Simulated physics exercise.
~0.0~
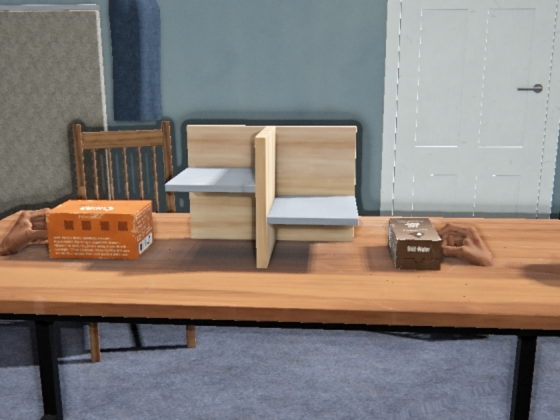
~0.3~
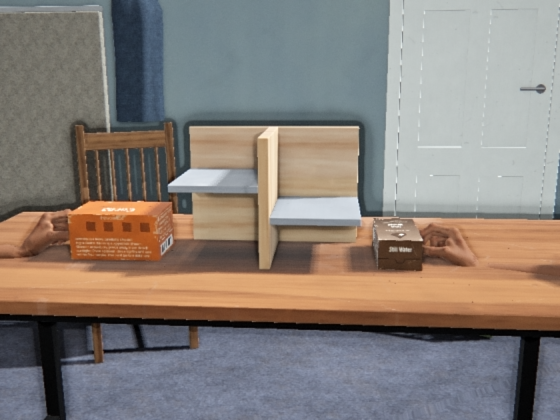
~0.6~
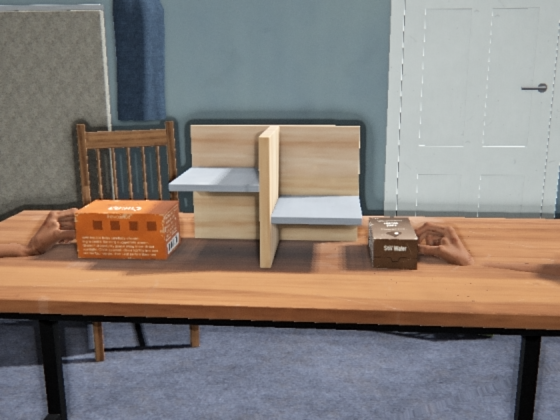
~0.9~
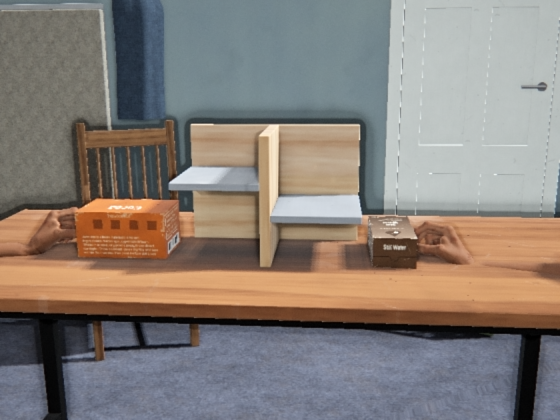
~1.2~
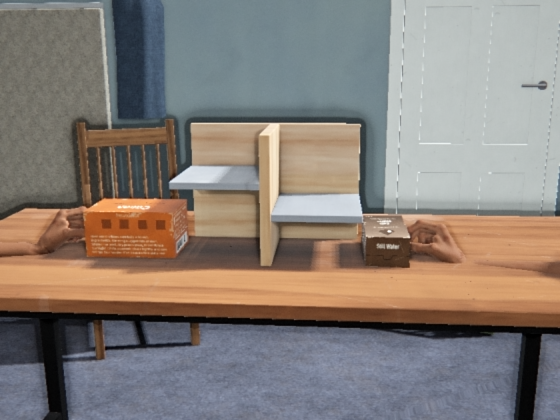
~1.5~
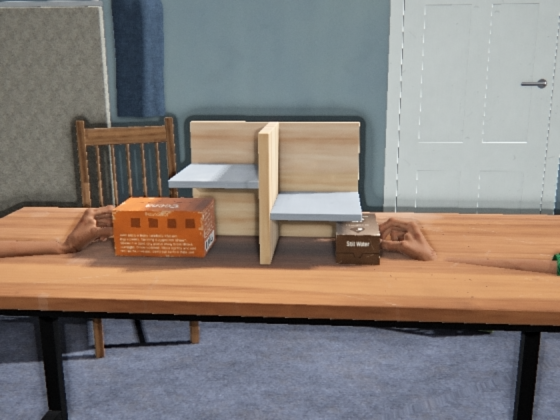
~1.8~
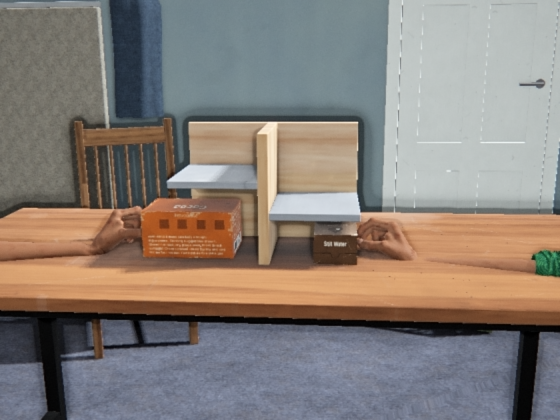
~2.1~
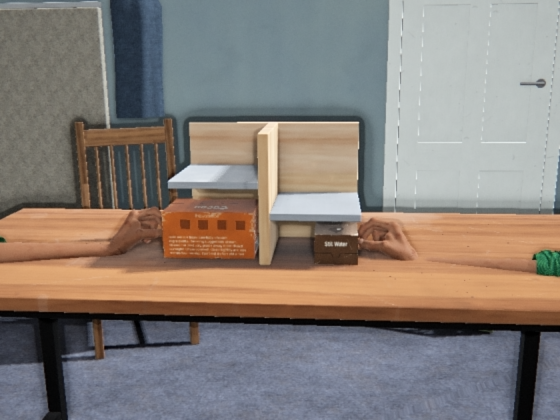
Two hands pushing an orange box and a small brown carton inward from opposite sides until both slide under a wooden rack's shelves.
